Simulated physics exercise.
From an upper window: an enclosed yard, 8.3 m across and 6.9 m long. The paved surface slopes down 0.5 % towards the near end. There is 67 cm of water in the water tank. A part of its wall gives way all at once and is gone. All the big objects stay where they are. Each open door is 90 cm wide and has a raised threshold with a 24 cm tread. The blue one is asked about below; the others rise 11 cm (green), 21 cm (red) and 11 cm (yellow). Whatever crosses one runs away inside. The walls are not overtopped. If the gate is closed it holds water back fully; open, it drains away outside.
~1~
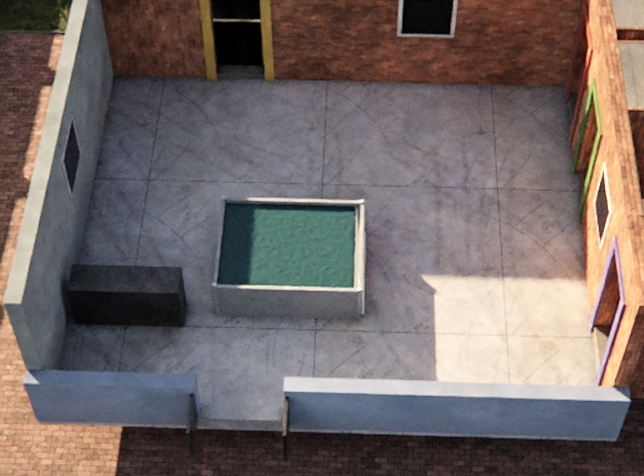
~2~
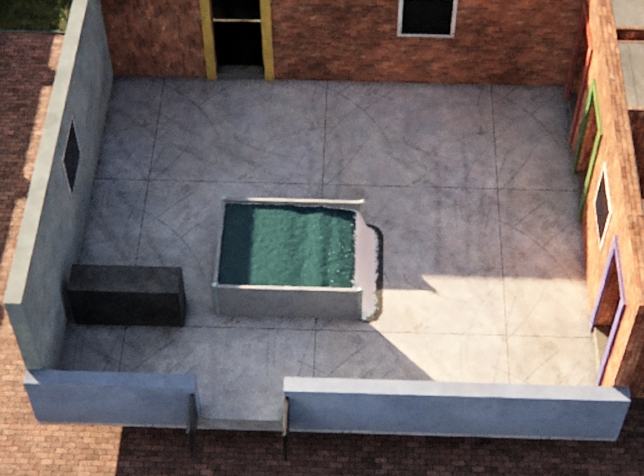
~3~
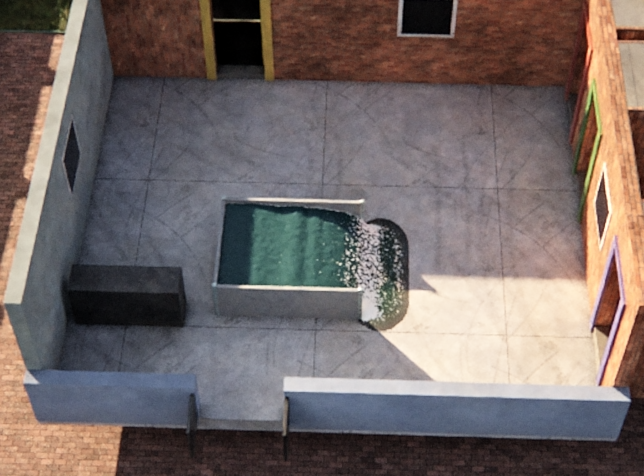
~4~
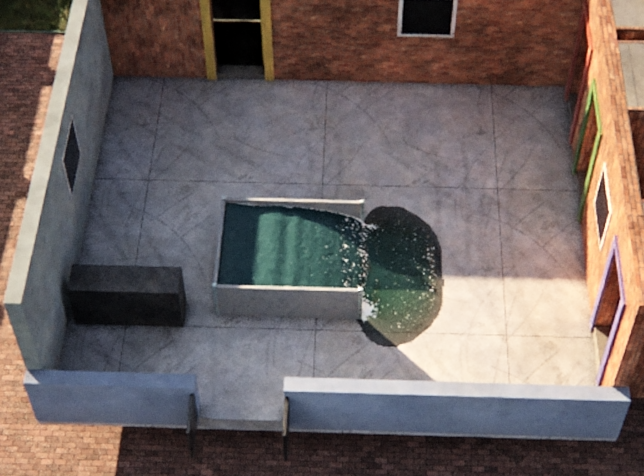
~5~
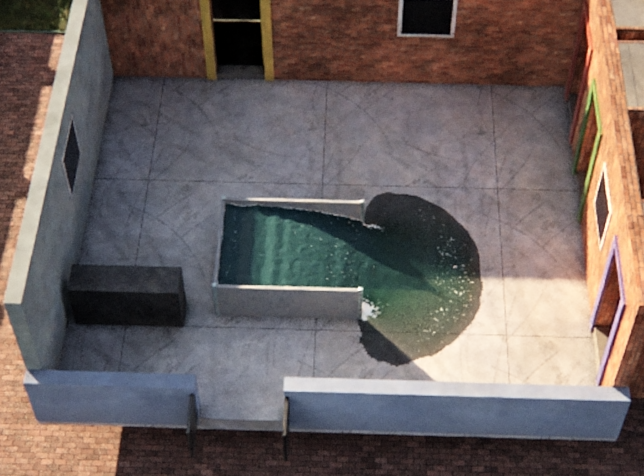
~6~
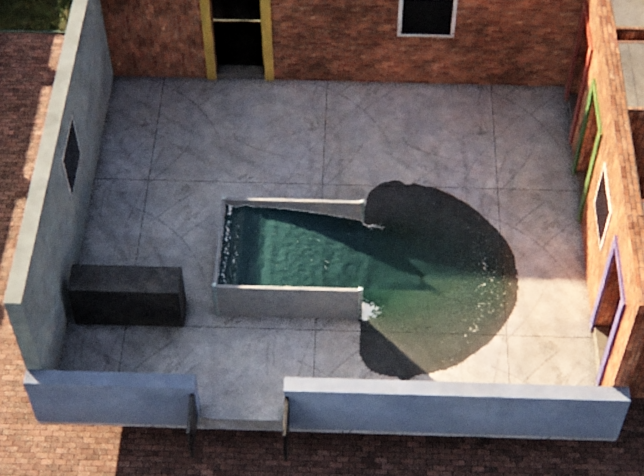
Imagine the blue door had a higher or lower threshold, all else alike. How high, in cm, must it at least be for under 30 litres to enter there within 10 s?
At least 19 cm or so.
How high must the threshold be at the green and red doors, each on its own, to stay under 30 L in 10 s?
About 14.0 cm at green and 9.0 cm at red.
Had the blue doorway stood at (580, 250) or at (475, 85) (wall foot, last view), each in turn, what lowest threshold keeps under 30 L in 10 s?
About 22 and 6.5 cm.
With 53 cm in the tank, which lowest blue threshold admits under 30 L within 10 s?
About 14.5 cm.
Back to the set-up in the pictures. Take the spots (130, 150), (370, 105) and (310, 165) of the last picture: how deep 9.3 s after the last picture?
Roughly 3, 5 and 2 cm, in turn.
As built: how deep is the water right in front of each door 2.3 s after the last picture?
In cm: Blue 25, green 19, red 12, yellow 0.
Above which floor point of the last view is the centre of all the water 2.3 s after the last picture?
Near (471, 274).
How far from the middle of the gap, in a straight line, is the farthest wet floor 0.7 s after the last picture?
About 4.0 m.
Then, 0.7 s after the last picture water covers 30 % of the floor, deepest (28 cm) near (364, 301); 7 cm at the blue door, 0 litres in over its 18 cm threshold.
Then, 2.3 s after the last picture water covers 35 % of the floor, deepest (33 cm) near (602, 416); 25 cm at the blue door, 18 litres in over its 18 cm threshold.
Then, 9.3 s after the last picture water covers 95 % of the floor, deepest (10 cm) near (54, 399); 6 cm at the blue door, 39 litres in over its 18 cm threshold.
At the blue door as built, the water peaked near 26 cm, 2.1 s after the last picture.
Run again over the same 10 s with other heights there, 49 litres in over 17 cm, 11 litres over 22.5 cm. The limit of 30 litres is kept from about 19 cm up.
